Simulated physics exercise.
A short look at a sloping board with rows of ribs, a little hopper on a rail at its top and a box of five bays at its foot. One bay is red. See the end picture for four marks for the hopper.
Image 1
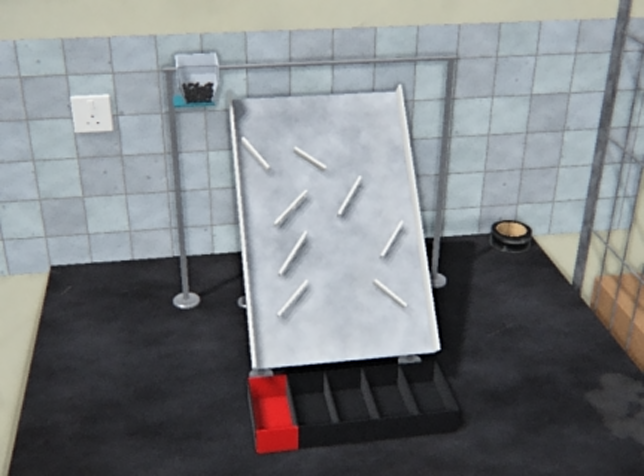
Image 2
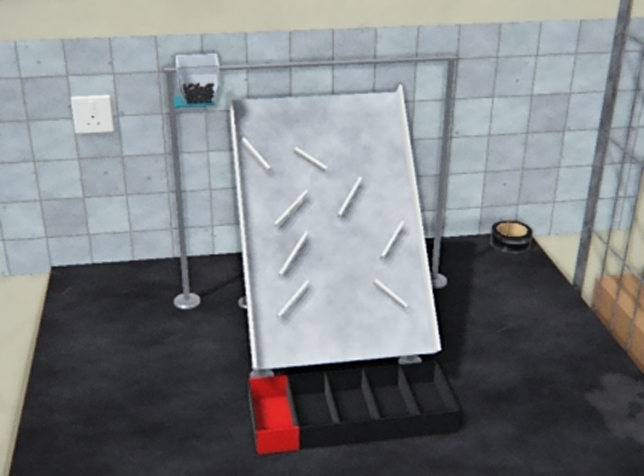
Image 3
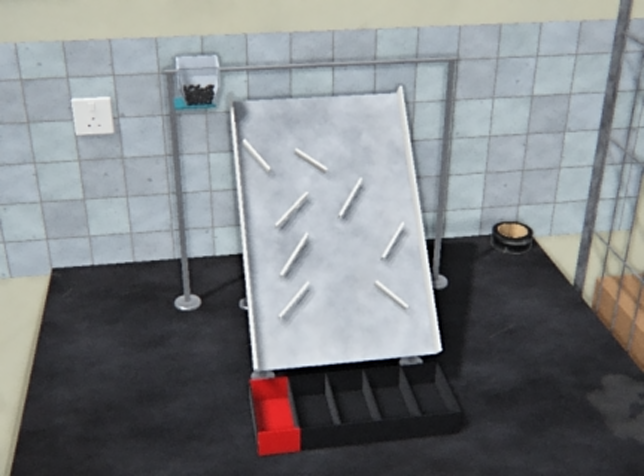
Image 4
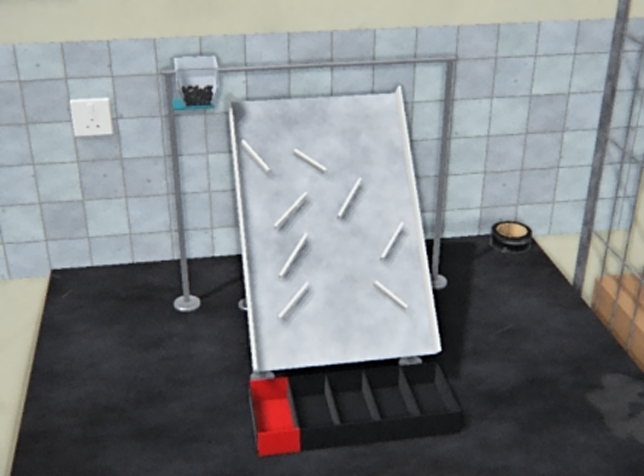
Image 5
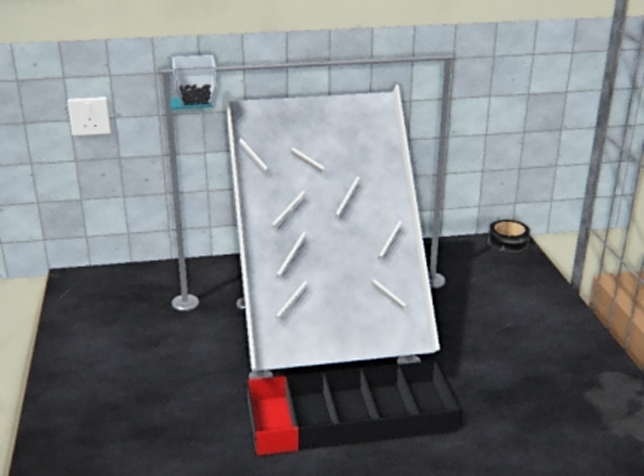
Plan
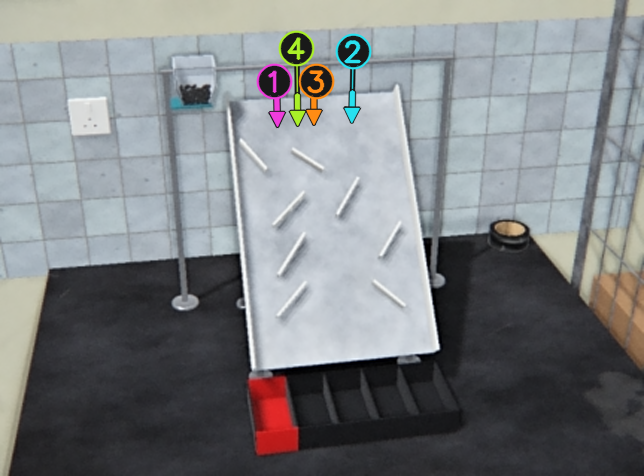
A sloping grey board with pale ribs standing still above a five-bay box, its leftmost bay red, nothing visibly moving.
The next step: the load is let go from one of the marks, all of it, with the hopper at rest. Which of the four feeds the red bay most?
1 is best.
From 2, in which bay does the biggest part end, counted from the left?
The third from the left.
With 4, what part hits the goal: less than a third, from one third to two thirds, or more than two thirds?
Mark 4 gives less than a third.
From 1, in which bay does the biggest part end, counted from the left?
It is the first one.
On the marked copy, mark 1 meets the board at (277, 121); mark 2 meets the board at (351, 117); mark 3 meets the board at (313, 119); mark 4 meets the board at (297, 120).
If 1 is chosen, the larger part in the red bay, about a tenth in other bays, about a tenth outside the box.
If 2 is chosen, about a tenth in the red bay, the larger part in other bays, about a tenth outside the box.
If 3 is chosen, roughly a quarter in the red bay, roughly two thirds in other bays, about a tenth outside the box.
If 4 is chosen, roughly a quarter in the red bay, roughly two thirds in other bays, about a tenth outside the box.
